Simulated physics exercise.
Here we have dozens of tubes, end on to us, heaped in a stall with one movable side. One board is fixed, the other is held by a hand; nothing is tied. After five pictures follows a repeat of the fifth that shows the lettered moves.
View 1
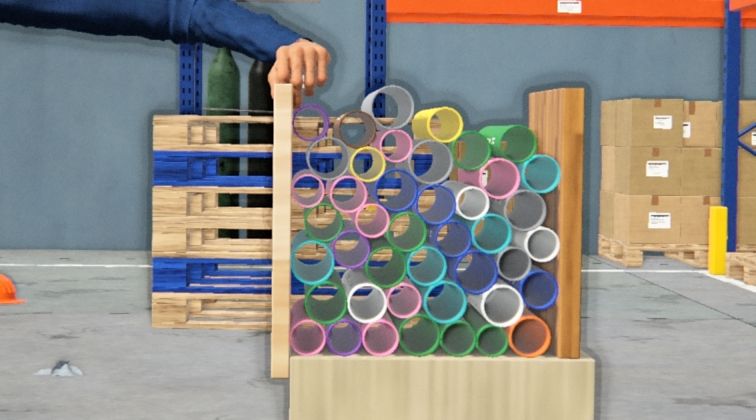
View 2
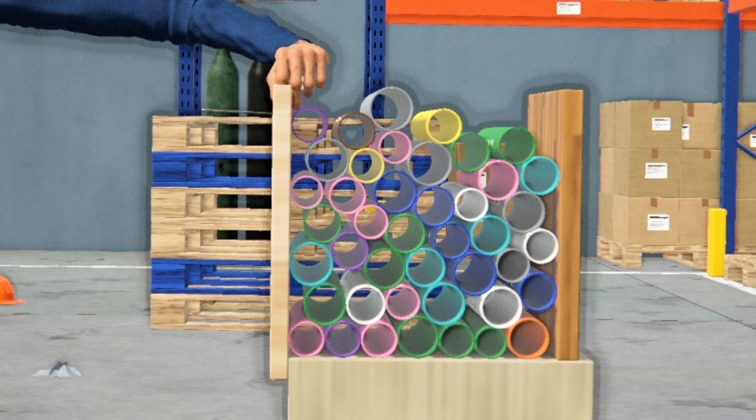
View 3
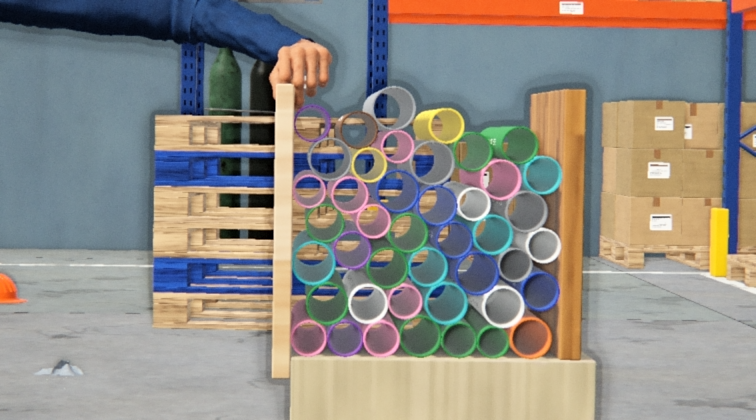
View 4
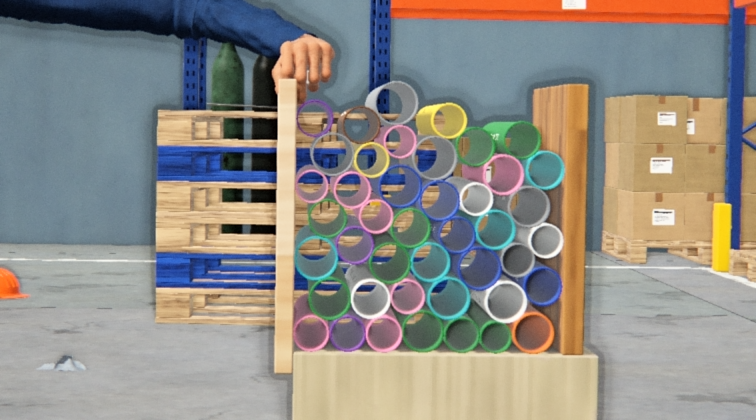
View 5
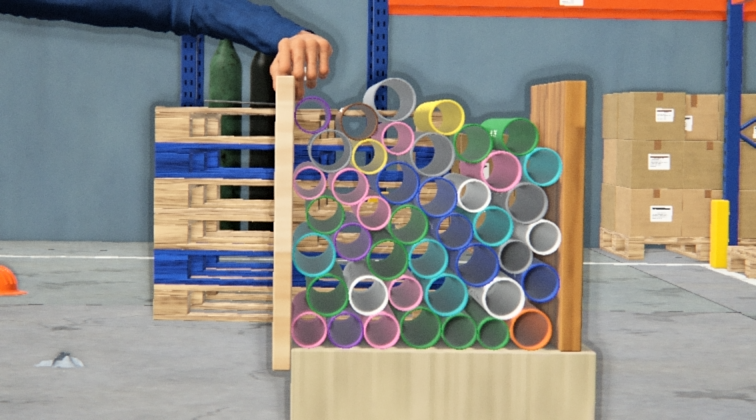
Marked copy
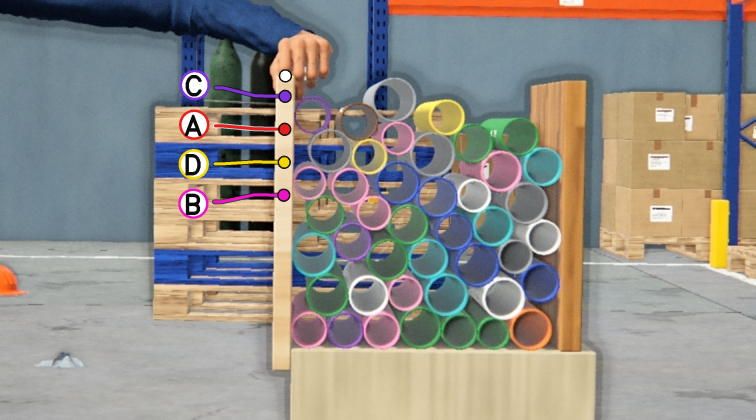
The heap of colourful tubes barely moves between its wooden sides, while a hand in a blue sleeve rests on top of the left board. The whole view shifts slightly up and down, and the hand keeps its grip with the tubes still stacked in the same arrangement.
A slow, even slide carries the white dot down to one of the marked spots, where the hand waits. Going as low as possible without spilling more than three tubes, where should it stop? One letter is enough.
Lower it to B and no more.
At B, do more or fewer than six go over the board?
At B, fewer than six.
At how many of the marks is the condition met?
The number is four.
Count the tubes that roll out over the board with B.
It comes to one.
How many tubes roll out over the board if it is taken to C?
With C, none.
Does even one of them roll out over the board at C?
No, at C.
On the marked copy, A at (285, 130); B at (284, 195); C at (285, 97); D at (284, 162); the white dot at (285, 75).
With B. Early on, top of the board (294, 133).
Further on, top of the board (293, 194).
At the end, top of the board (293, 195), one out over the board.
As for the rest, A none out over the board; C none out over the board; D none out over the board.
